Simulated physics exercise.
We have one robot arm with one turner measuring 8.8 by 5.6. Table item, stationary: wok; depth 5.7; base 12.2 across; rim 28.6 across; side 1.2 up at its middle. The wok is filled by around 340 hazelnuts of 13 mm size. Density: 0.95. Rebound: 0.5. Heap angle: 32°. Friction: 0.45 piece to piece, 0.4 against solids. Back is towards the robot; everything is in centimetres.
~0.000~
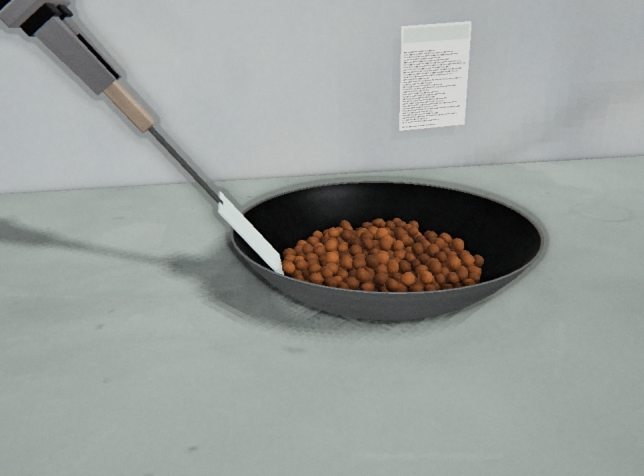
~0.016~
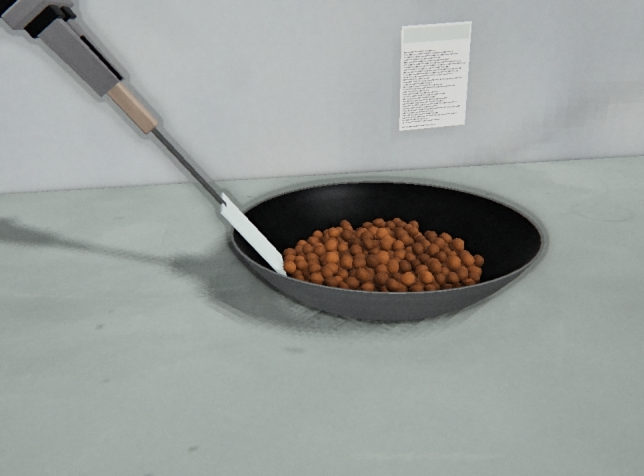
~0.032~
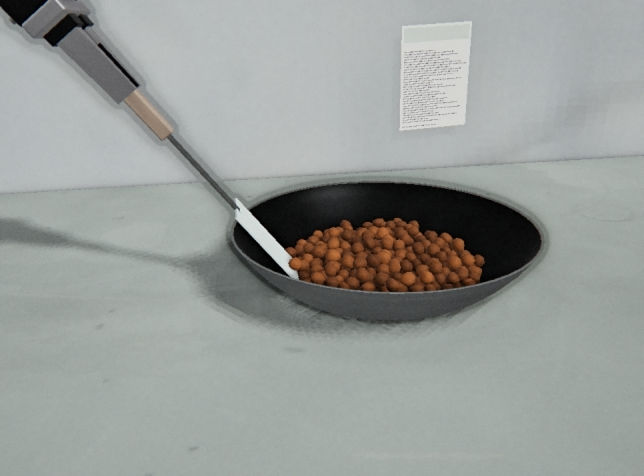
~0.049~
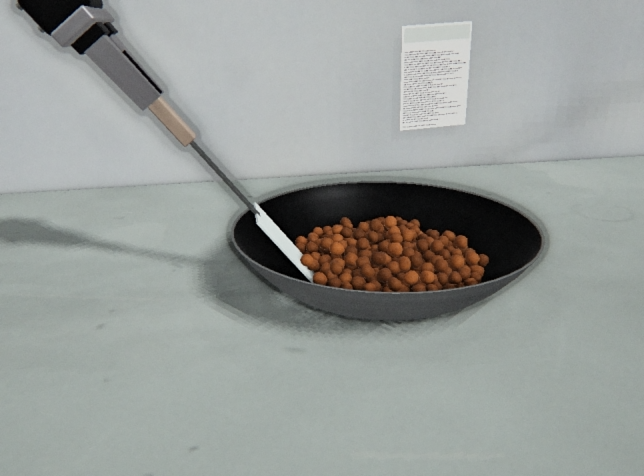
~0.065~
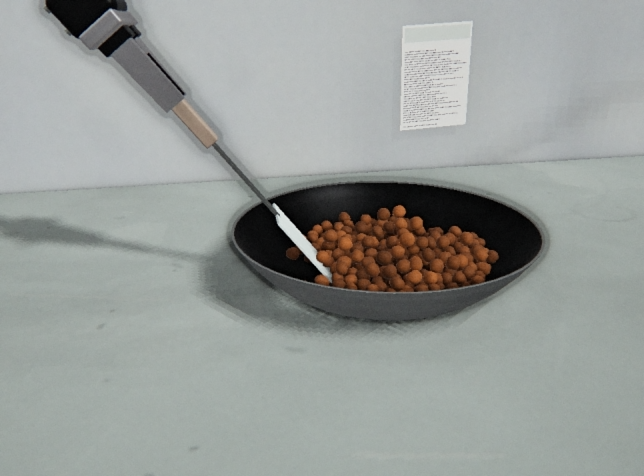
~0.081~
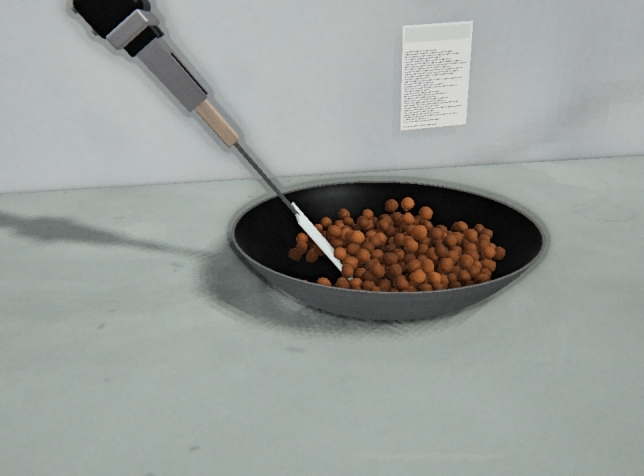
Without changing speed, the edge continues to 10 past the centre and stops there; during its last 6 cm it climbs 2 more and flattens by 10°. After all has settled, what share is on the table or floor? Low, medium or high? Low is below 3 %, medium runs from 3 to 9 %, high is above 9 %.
The share is high, above 9 %.
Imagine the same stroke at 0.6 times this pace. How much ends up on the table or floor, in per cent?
10 %.
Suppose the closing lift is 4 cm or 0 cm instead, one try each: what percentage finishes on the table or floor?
First try around 20 percent, second try around 15 percent.
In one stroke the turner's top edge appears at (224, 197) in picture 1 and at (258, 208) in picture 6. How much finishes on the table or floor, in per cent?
About 5 per cent.
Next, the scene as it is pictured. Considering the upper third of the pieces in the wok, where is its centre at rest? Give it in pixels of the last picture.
Near (436, 254).
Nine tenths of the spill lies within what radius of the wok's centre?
About 50 cm from the centre.
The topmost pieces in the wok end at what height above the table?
It reaches about 4.5 cm.
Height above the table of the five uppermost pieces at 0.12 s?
Height: Some 7 cm.
After 0.12 s, sloping 53°, highest piece 7 above the table; 345 in the wok.
After 0.16 s, sloping 50°, highest piece 7 above the table; 345 in the wok.
After 0.38 s, sloping 43°, highest piece 9 above the table; 267 in the wok, 37 on the table or floor, 41 on the blade or in flight.
After 1.43 s, sloping 43°, highest piece 4 above the table; 267 in the wok, 78 on the table or floor.
At rest, 267 in the wok, 78 on the table or floor. That is 23 % on the table or floor.
